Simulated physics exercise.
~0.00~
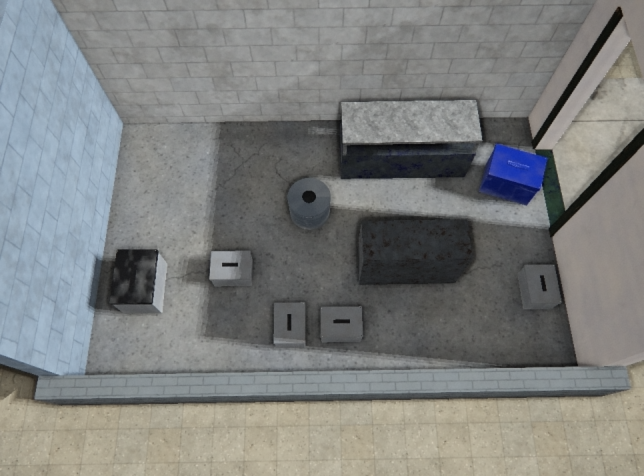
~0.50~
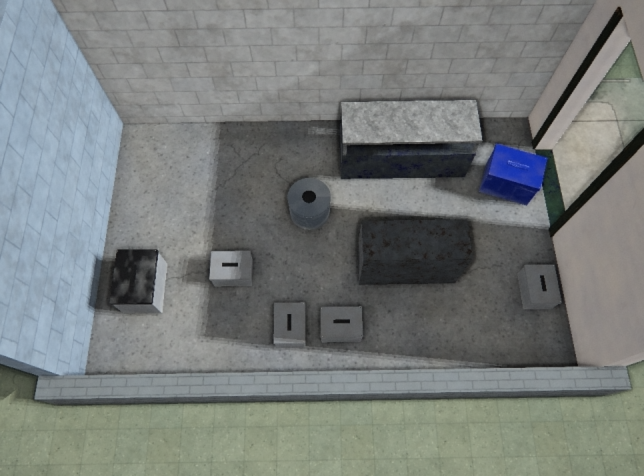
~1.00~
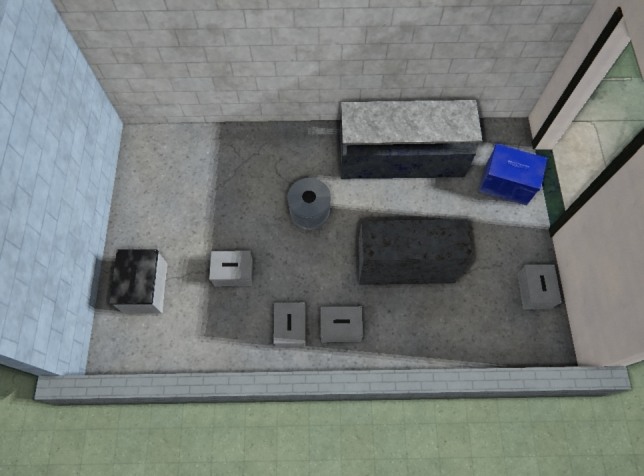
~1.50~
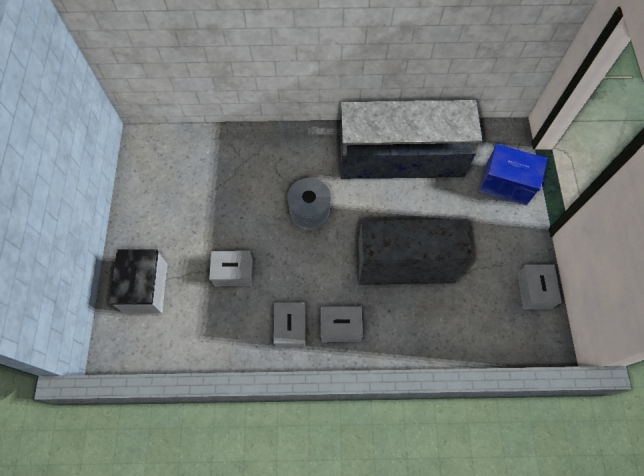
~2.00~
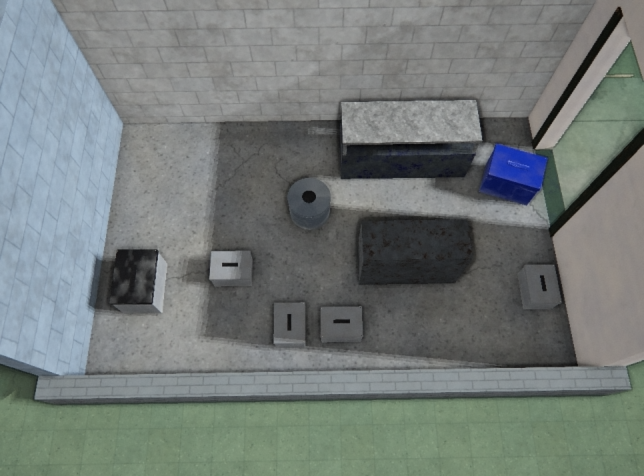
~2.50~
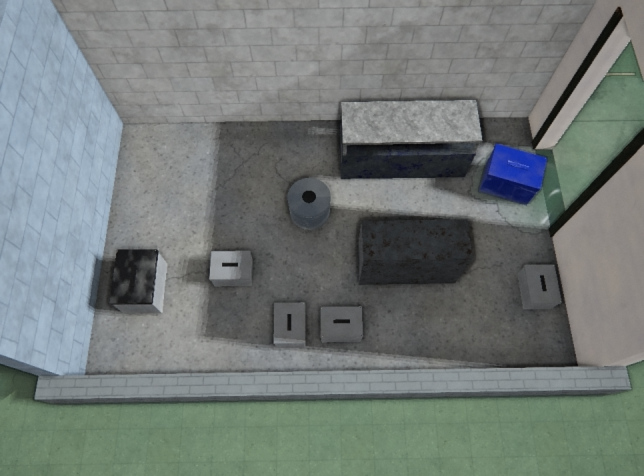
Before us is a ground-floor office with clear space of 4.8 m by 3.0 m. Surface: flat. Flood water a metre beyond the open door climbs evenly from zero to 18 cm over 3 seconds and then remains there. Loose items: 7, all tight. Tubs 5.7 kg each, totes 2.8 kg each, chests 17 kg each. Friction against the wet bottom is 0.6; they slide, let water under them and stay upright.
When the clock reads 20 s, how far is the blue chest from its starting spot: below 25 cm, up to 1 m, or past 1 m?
It is displaced greatly.
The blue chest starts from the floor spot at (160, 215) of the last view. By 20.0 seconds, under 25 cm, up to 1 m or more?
In that run it wanders far off.
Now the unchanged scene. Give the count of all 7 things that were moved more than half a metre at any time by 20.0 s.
I get 7.
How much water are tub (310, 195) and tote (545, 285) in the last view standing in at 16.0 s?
Depth approx. 11 cm / 10 cm.
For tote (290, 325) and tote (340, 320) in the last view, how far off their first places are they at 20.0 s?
30 cm, 200 cm.
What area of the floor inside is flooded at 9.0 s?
13 m2.
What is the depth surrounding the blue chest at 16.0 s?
About 13 cm.
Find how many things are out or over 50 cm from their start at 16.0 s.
The number comes to 5.
After 4.0 s the blue chest is near (498, 170), 0.2 m from its start, aground; 0 afloat.
After 9.0 s the blue chest is near (261, 204), 2.7 m from its start, aground; 4 afloat.
After 16.0 s the blue chest is near (156, 123), 3.9 m from its start, afloat; 7 afloat.
After 20.0 s the blue chest is near (133, 232), 4.0 m from its start, afloat; 7 afloat.
